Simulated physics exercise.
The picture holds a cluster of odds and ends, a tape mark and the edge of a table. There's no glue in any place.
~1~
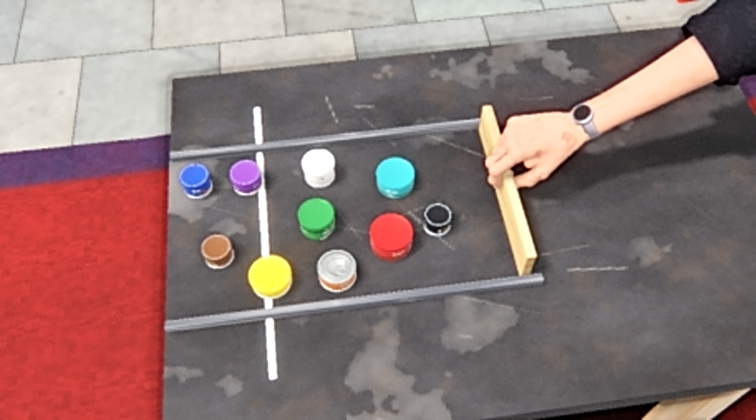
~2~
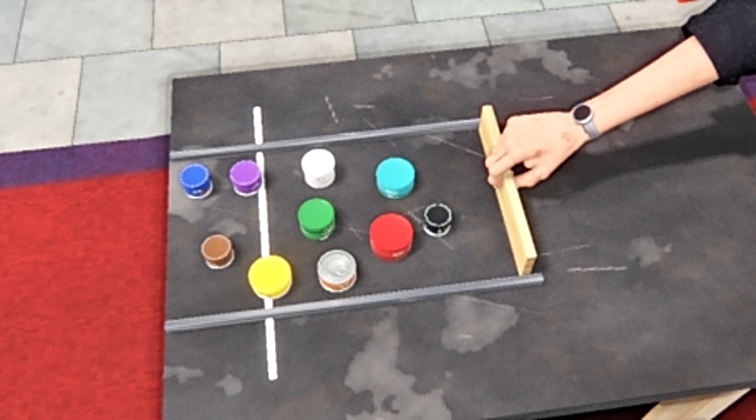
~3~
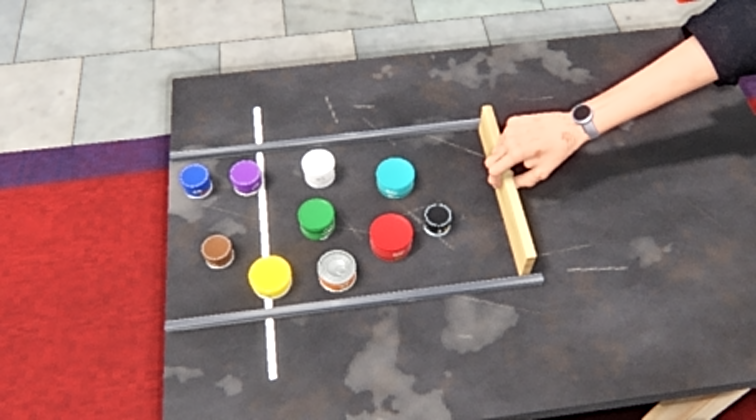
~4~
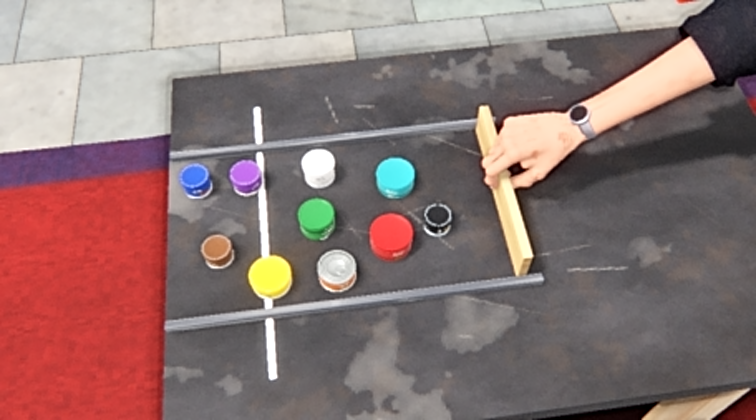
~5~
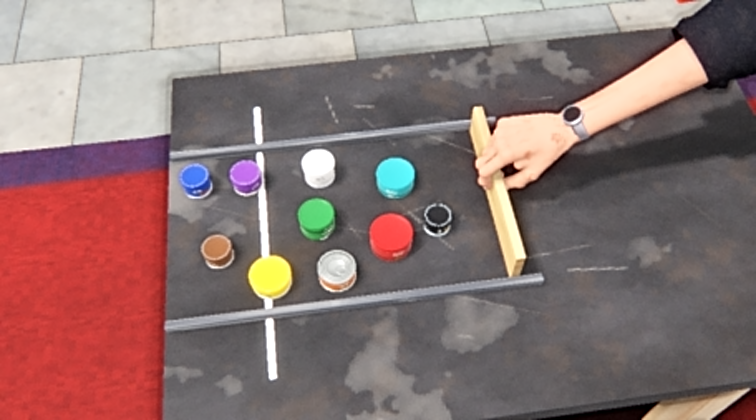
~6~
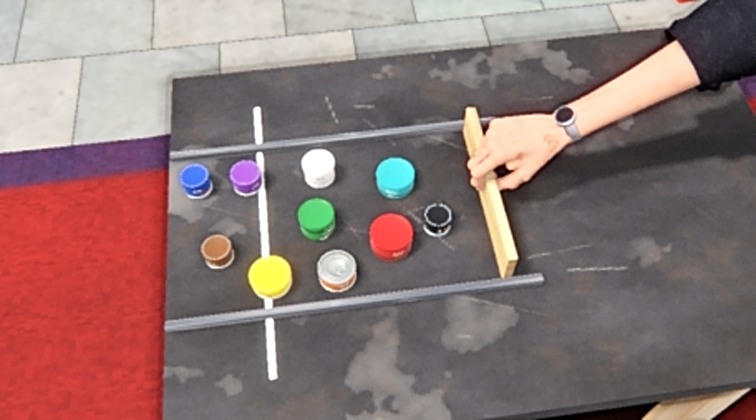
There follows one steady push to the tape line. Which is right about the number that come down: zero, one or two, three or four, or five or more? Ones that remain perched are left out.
The right one is zero.
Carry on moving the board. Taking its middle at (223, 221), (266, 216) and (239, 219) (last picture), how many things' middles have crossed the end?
That makes 1, 0, 1.
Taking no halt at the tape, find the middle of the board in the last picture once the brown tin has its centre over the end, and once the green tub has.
Roughly (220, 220); roughly (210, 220).
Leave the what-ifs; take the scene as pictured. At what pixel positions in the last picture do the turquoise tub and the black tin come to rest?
In the last picture they sit at about (243, 198) and about (250, 228).
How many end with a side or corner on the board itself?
The count in contact is 5.
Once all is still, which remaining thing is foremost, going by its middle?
That's the blue tin.
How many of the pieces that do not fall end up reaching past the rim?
The tally is 0.
Early on, none off yet; blue tin at rest near (196, 182); brown tin at rest near (218, 252); purple tin at rest near (247, 178).
Finally, the number that fall off is zero.
